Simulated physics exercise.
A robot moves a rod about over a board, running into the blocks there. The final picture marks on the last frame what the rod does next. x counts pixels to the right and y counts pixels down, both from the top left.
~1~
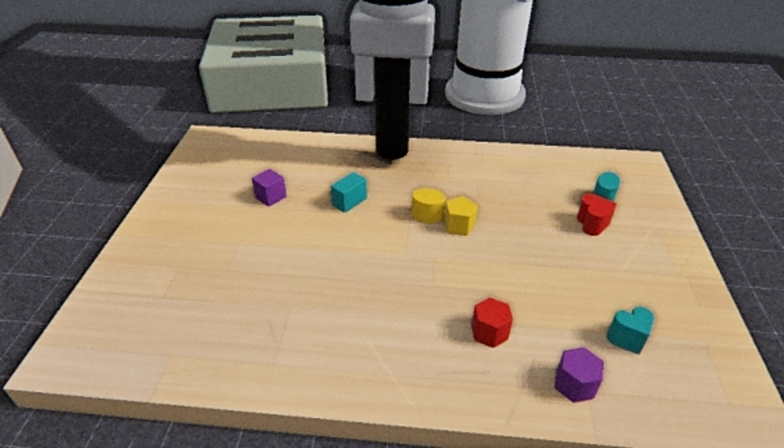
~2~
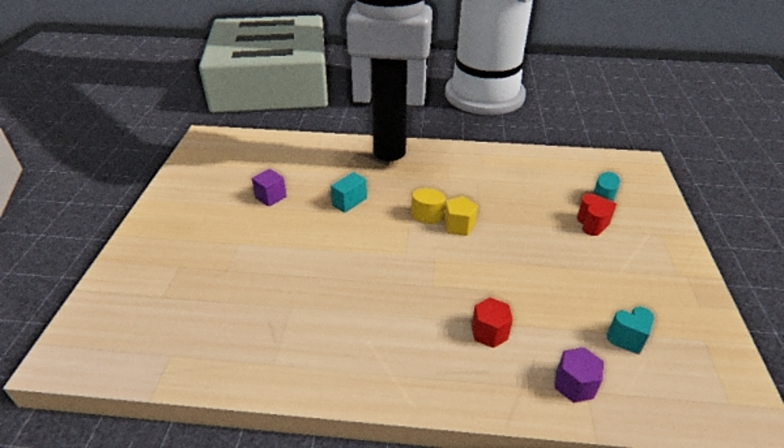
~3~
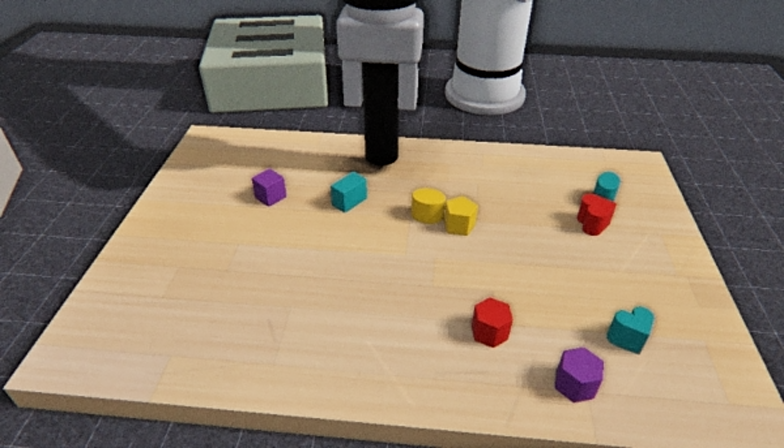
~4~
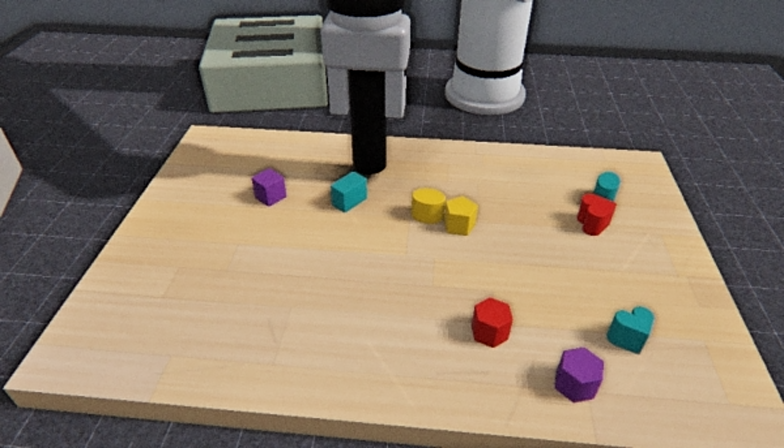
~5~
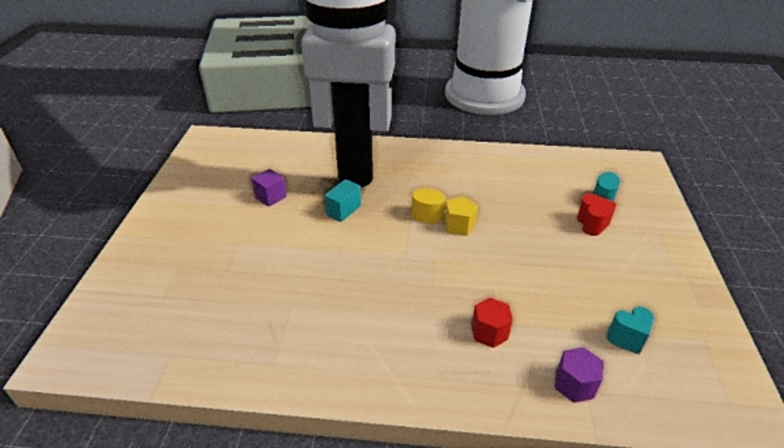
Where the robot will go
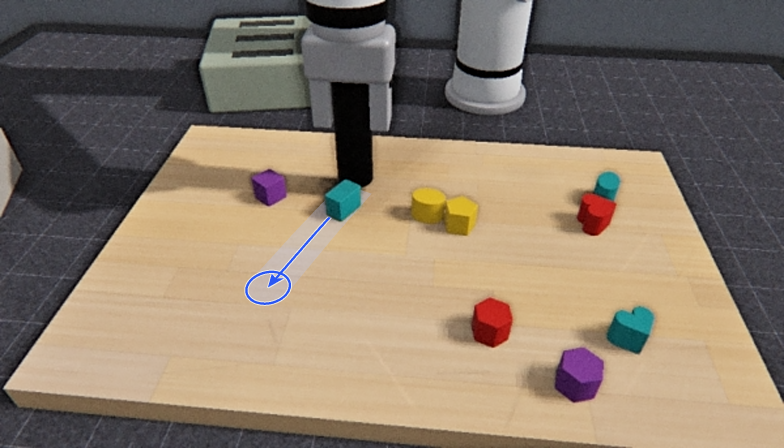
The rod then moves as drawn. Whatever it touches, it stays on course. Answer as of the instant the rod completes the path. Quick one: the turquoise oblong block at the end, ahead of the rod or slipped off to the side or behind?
Slipped off.
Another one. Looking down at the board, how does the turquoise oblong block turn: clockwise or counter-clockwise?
It spins against the clock.
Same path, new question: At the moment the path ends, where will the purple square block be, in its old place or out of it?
If the rod follows that path, the purple square block stays in its place.
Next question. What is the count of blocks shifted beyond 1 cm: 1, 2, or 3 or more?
Just one will move.
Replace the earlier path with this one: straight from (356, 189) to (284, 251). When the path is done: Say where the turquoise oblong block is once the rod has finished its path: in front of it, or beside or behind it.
I'm fairly sure the turquoise oblong block slides away from the front of the rod at some point.
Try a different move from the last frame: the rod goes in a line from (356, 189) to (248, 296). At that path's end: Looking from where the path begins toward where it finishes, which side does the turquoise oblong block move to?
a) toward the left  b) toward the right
Letter a.
Path on the board, straight from (356, 189) to (268, 287).
What follows on the original path. One third of the way, rod at (329, 207); turquoise oblong block at (329, 221), turned 45° anticlockwise.
Two thirds of the way, rod at (299, 240); turquoise oblong block at (320, 252), turned 110° anticlockwise.
At the end, rod at (266, 277); purple square block in place; turquoise oblong block at (318, 259), turned 155° anticlockwise.
